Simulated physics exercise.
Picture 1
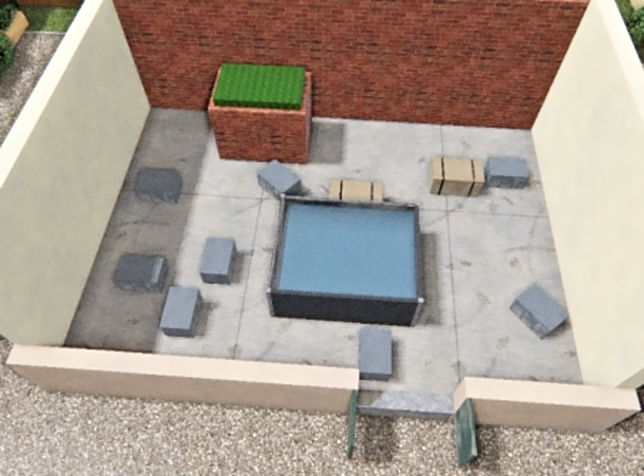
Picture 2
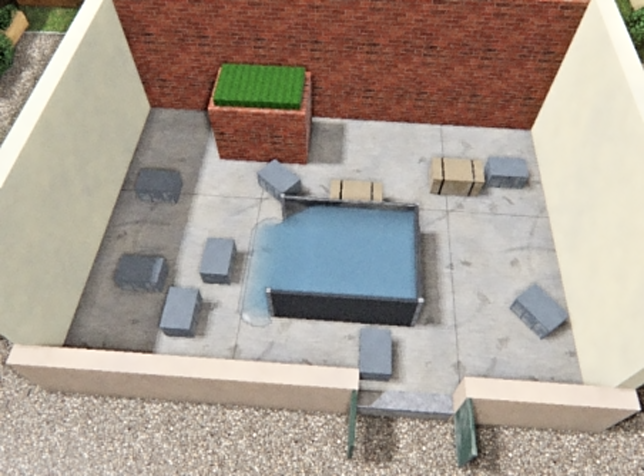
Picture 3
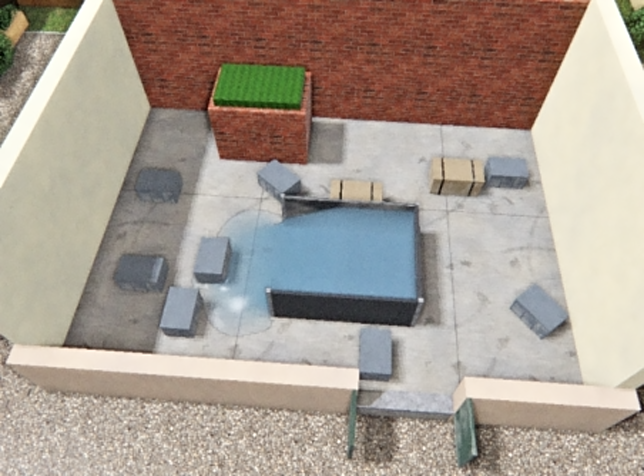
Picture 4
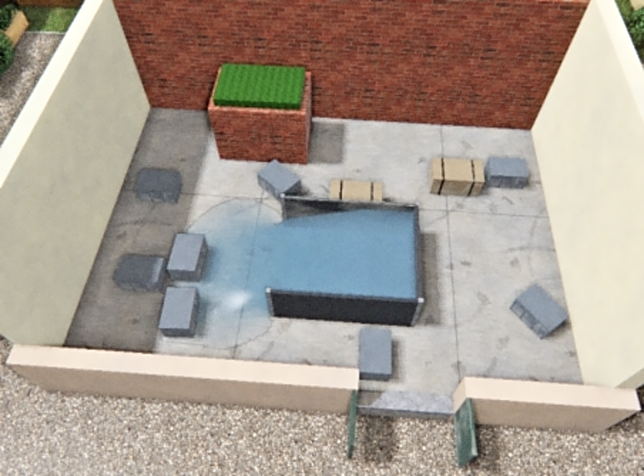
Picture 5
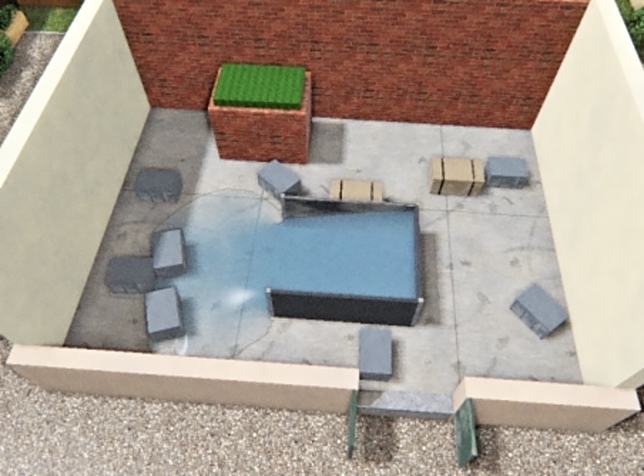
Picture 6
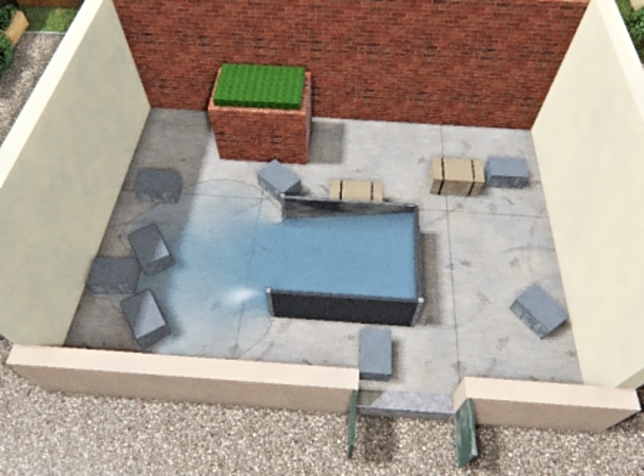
A large dark-sided tank of blue water sits in the middle of a walled concrete yard, seen from a still, high viewpoint. Grey crates and tan boxes lie around it, with a grass-topped brick block by the red brick back wall. Water pours from the tank's left side and spreads across the floor, pushing first one grey crate left, then its neighbour, both turning, and nudging a darker crate.
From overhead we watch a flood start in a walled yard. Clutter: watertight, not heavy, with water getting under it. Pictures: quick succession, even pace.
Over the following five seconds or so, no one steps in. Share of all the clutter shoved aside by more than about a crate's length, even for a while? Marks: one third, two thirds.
That share lands between a third and two thirds.
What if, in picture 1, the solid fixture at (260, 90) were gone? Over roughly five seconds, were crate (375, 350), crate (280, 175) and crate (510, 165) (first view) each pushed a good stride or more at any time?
In order: Got displaced, stayed put, stayed put.
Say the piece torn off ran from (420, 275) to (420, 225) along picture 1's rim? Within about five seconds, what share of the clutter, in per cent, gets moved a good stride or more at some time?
30 per cent or thereabouts.
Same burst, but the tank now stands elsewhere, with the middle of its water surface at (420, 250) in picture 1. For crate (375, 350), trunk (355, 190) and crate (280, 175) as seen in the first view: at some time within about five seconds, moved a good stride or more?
Item one not displaced far, item two not displaced far, item three travelled far enough.
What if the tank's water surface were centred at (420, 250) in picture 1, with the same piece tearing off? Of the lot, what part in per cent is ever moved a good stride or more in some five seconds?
Roughly 50 per cent.
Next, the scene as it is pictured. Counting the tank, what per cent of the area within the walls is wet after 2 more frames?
Roughly 35 %.
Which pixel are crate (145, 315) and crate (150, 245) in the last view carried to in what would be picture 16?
About (81, 320), then about (116, 201).
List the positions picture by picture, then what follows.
The first picture shows a crate at (217, 255) rests on the ground; a crate at (179, 307), on the bottom; 0 of 10 have shifted.
The second picture shows a crate at (217, 255) rests on the ground; a crate at (179, 307), on the bottom; 0 of 10 have shifted.
The third picture shows a crate at (211, 255), on the bottom, close to its start; a crate at (179, 307) rests on the ground; 1 of 10 have shifted.
The fourth picture shows a crate at (186, 252), on the bottom, a stride from its start; a crate at (178, 307) rests on the ground; 1 of 10 have shifted.
The fifth picture shows a crate at (167, 248), on the bottom, a stride from its start; a crate at (162, 309), on the bottom, close to its start; 3 of 10 have shifted.
The sixth picture shows a crate at (149, 245) rests on the ground, a stride from its start; a crate at (143, 313), on the bottom, a stride from its start; 3 of 10 have shifted.
A moment on, 3 of 10 are well off their spots; 2 afloat.
Next, 4 of 10 are well off their spots; 4 afloat.
Later, 2 of 10 are well off their spots; 4 afloat.
In the end, 5 of 10 are well off their spots, and 6 have been at some point; 5 afloat.
